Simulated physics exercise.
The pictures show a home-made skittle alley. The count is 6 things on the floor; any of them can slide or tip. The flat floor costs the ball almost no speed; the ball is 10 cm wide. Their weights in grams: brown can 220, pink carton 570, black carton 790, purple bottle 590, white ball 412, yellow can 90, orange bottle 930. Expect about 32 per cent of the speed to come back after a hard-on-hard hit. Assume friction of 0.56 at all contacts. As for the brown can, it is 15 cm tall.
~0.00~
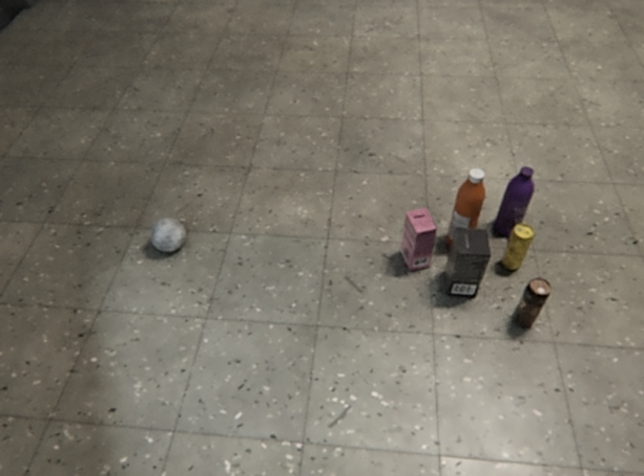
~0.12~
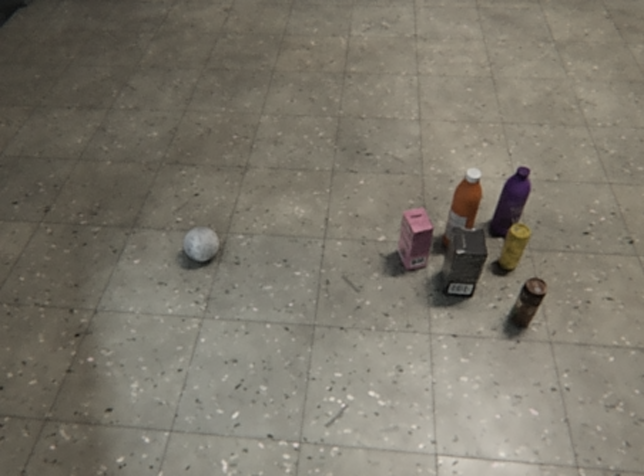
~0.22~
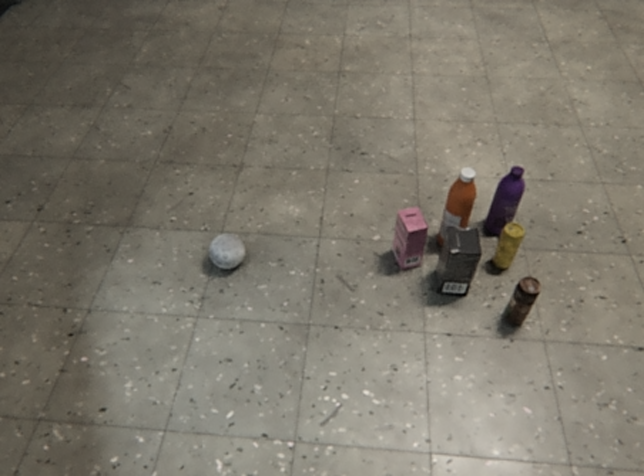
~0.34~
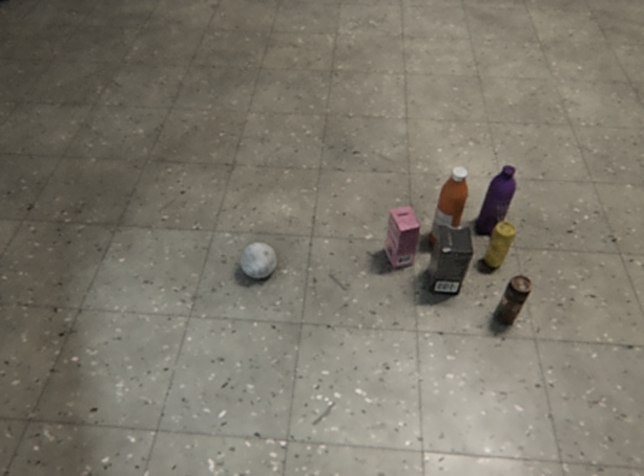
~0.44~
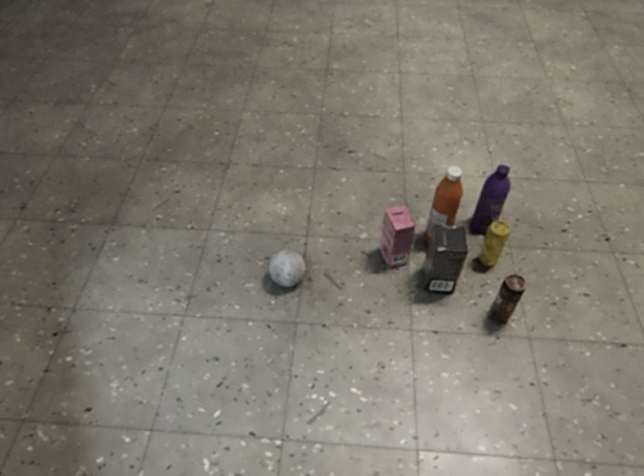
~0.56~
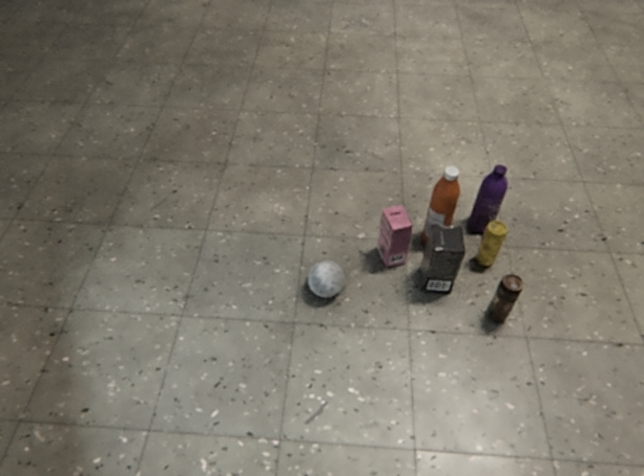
White ball rolling rightward across a speckled tiled floor, drawing nearer to a cluster of standing cartons, bottles and cans.
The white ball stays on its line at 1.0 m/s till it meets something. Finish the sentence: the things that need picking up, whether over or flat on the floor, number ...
... just one.
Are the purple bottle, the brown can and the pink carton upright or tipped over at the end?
Here's how it ends: The purple bottle never goes down, the brown can comes down, and the pink carton never goes down.
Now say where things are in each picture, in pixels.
In the first frame, 0 cm rolled; white ball (168, 235); brown can (531, 304); pink carton (418, 240).
In the second frame, 12 cm rolled; white ball (202, 244); yellow can (514, 248).
In the third frame, 22 cm rolled; white ball (227, 251); black carton (457, 262).
In the fourth frame, 34 cm rolled; white ball (259, 261); yellow can (499, 246).
In the fifth frame, 44 cm rolled; white ball (288, 269); black carton (444, 260).
In the sixth frame, 56 cm rolled; white ball (326, 279); brown can (504, 299); pink carton (394, 237).
By 0.86 s, 85 cm rolled; white ball near (436, 307).
By 1.26 s, 115 cm rolled; white ball near (554, 363); brown can tilted 56° near (530, 289).
By 1.76 s, 148 cm rolled; brown can on its side near (537, 290).
By 2.36 s, 187 cm rolled; brown can on its side near (537, 290).
When it is over (2.7 s), lying over on the floor, brown can; the other 5 within 8 cm of the start. End places, in pixels of the last picture, brown can near (536, 290), pink carton near (394, 237).
